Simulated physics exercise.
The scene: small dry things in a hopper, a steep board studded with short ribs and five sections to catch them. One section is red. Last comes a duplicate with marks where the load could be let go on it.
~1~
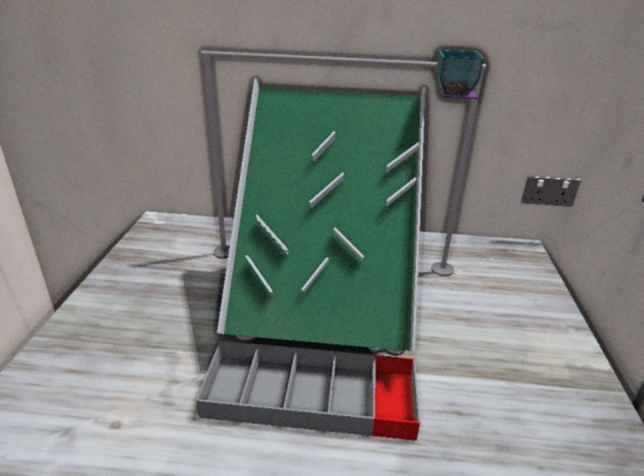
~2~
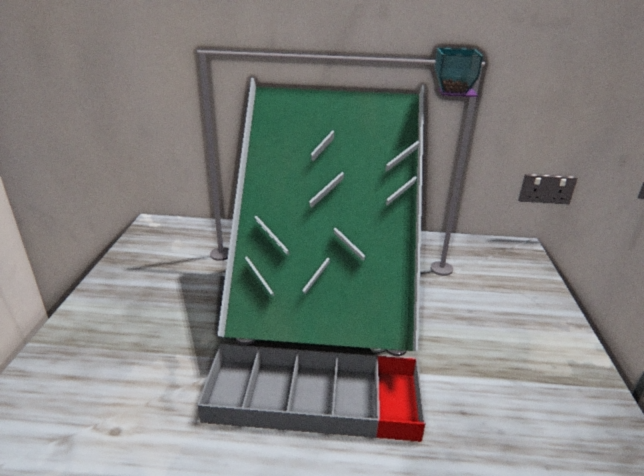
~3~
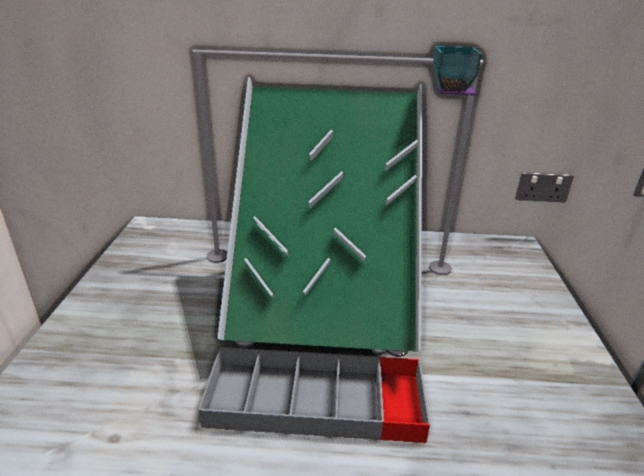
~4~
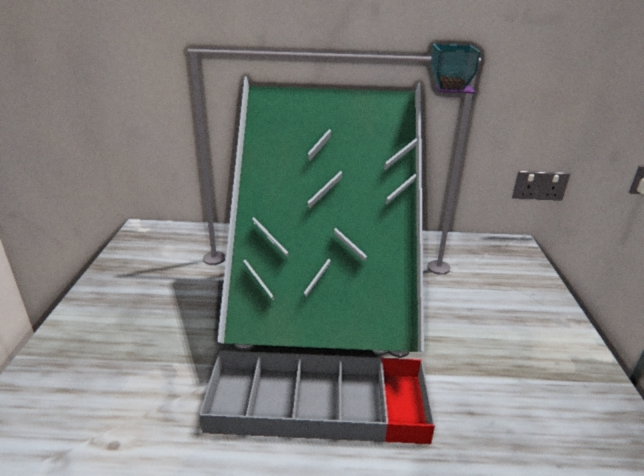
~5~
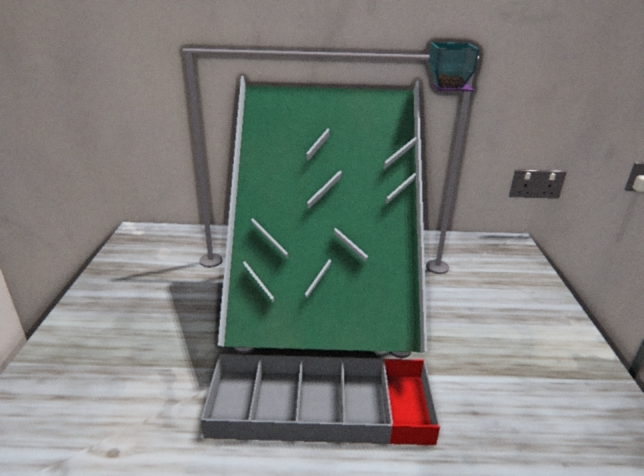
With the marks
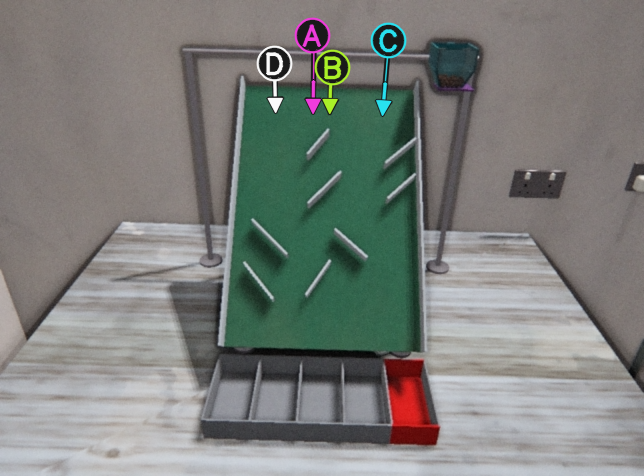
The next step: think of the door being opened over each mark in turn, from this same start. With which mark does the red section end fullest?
Take C.
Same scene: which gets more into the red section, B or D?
Here it is mark B.
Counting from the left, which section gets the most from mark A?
The second from the left.
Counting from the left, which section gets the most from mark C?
The fifth.
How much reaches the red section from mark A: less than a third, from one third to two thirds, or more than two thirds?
Less than a third.
On the marked copy, mark A meets the board at (313, 108); mark B meets the board at (329, 108); mark C meets the board at (382, 110); mark D meets the board at (275, 107).
With A, a small share in the red section, close to two thirds in other sections, close to a quarter outside the box.
With B, close to a quarter in the red section, close to half in other sections, close to a quarter outside the box.
With C, close to half in the red section, a small share in other sections, close to a quarter outside the box.
With D, none at all in the red section, the bulk in other sections, close to a quarter outside the box.
